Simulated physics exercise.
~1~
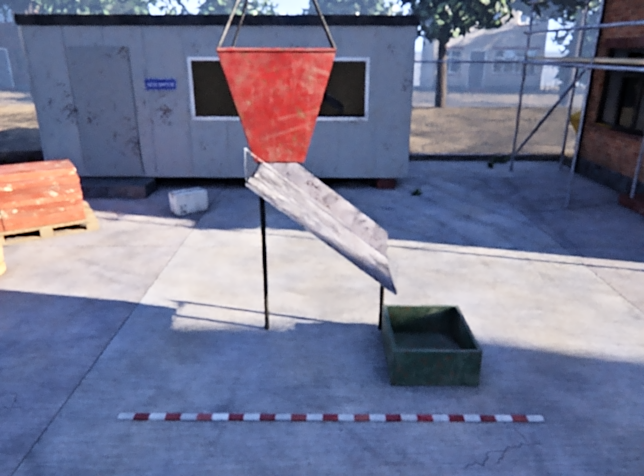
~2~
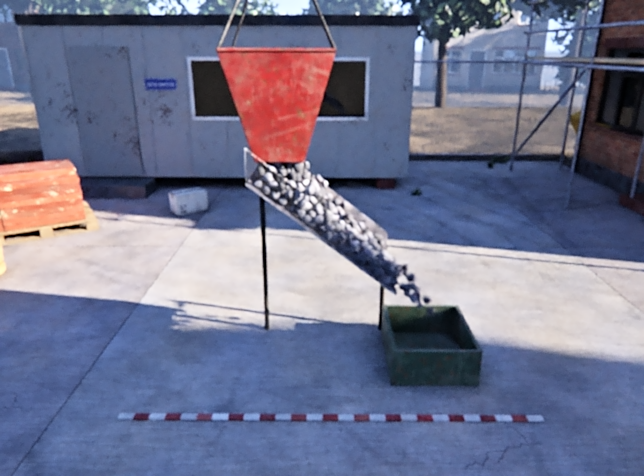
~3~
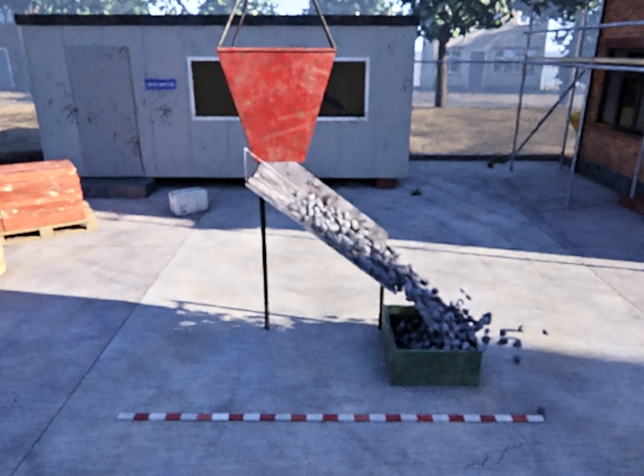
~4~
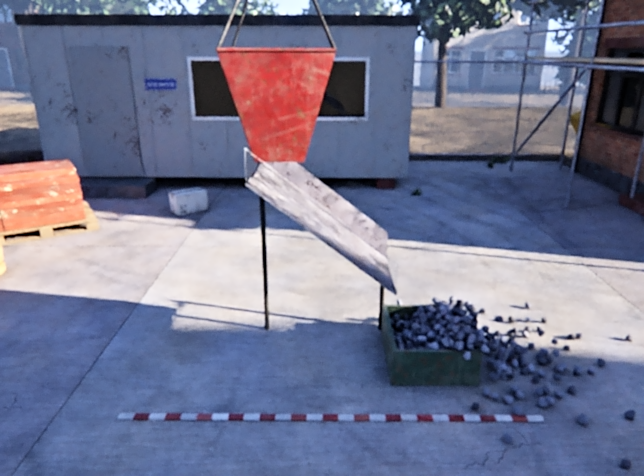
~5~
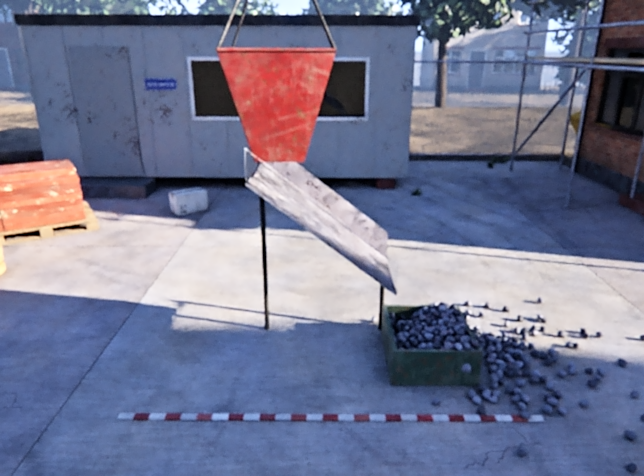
Dark stones pour from a hanging red skip onto a sloping steel chute, slide down to the right and drop into a green bin below, heaping it full while some spill over and scatter on the concrete, leaving most in the bin and the rest lying mainly to its right.
